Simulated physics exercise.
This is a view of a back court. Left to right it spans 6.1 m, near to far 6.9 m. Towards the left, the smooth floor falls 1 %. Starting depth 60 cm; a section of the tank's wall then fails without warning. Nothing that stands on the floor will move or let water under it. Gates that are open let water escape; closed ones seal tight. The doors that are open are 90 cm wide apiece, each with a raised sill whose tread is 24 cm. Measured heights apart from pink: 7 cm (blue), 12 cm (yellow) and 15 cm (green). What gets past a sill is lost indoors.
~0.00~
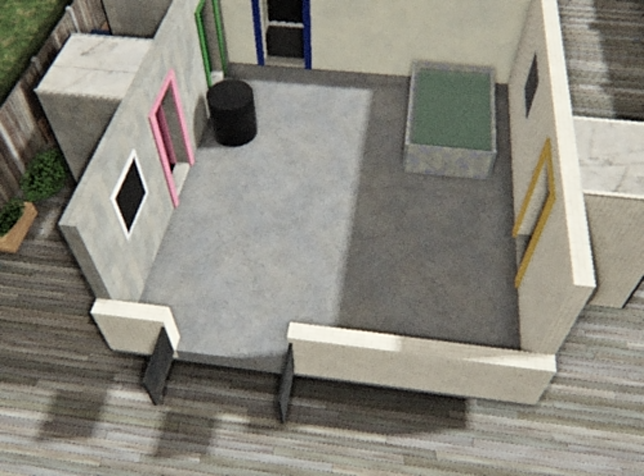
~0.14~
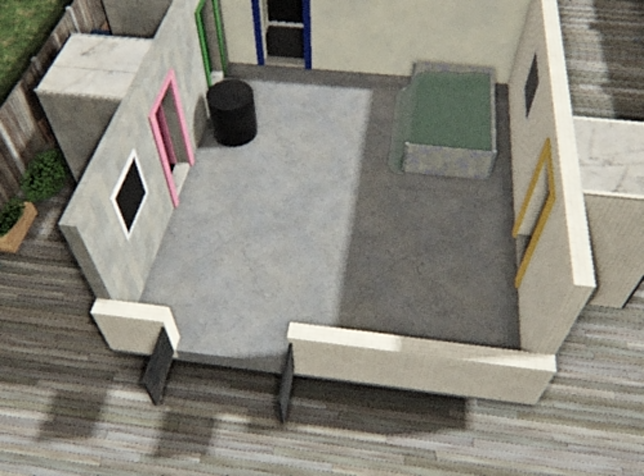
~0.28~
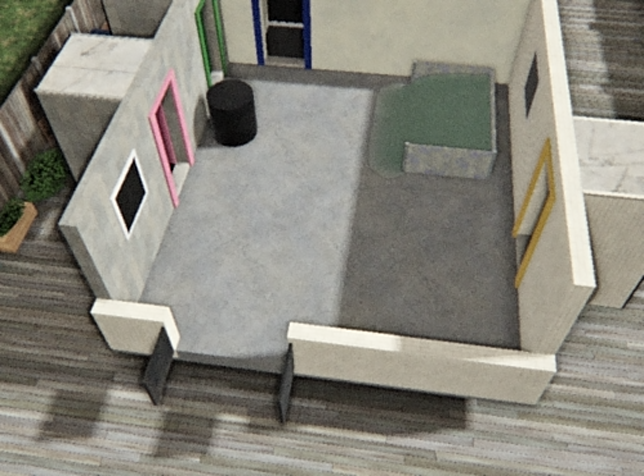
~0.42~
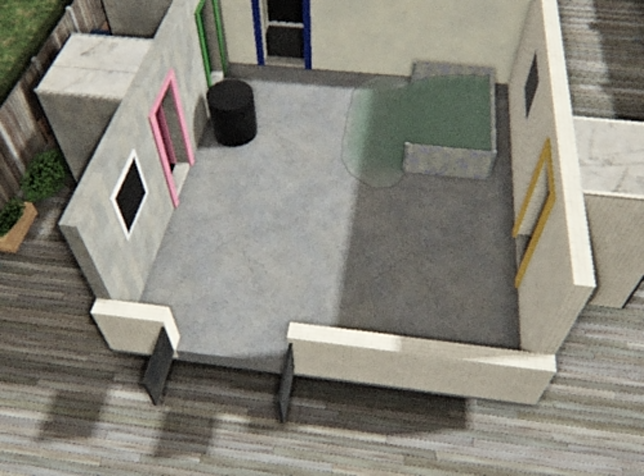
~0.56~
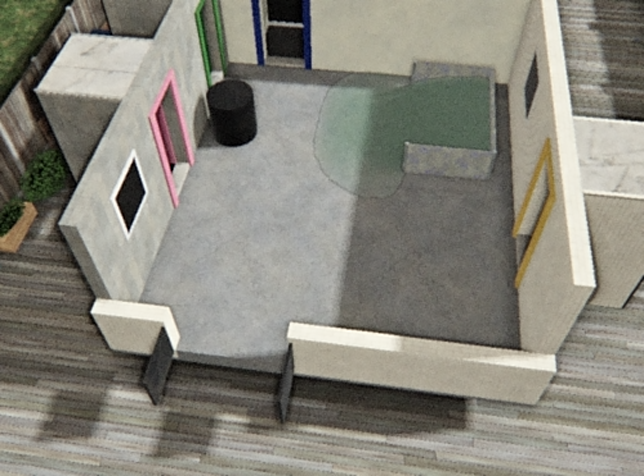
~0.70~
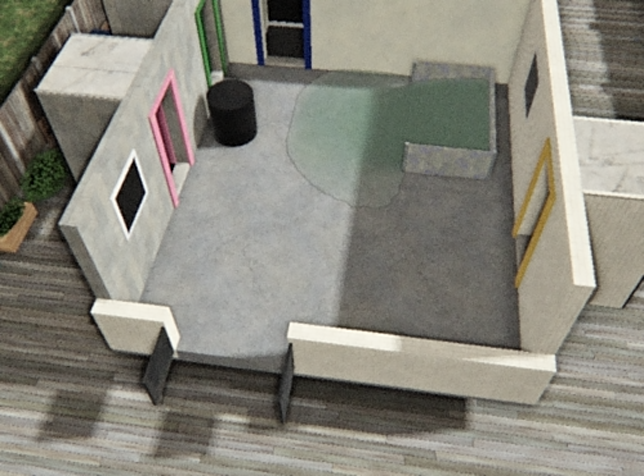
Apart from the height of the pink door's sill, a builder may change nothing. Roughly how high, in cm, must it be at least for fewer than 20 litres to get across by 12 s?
Roughly 17 cm is just enough.
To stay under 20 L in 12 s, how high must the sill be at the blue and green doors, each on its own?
You'd want some 13.5 cm at blue and some 31 cm at green.
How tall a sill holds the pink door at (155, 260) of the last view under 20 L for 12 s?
Minimum: About 7.0 cm.
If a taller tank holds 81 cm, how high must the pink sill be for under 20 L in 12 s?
About 24 centimetres.
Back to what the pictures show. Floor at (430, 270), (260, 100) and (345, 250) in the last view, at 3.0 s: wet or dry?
So the three spots come out spared, swamped, spared, in that order.
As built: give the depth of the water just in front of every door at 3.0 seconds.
Blue door 14 cm, yellow door 0 cm, pink door 19 cm, green door 30 cm.
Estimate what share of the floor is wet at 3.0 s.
Wet share: Around 50 %.
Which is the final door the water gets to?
It's the yellow one.
After 1.4 s water covers 40 % of the floor, deepest (33 cm) near (259, 128); it has not reached the pink door.
After 3.0 s water covers 50 % of the floor, deepest (31 cm) near (222, 84); 19 cm at the pink door, 60 litres in over its 9 cm sill.
After 12.0 s water covers 90 % of the floor, deepest (8 cm) near (129, 330); 5 cm at the pink door, 94 litres in over its 9 cm sill.
At the pink door as built, the water arrived by 1.8 s and peaked near 21 cm at 2.2 s.
With a sill of 15 cm, 34 litres would have come in within the 12 s; with 20.5 cm, 6 litres. So under 20 litres takes about 17 cm.
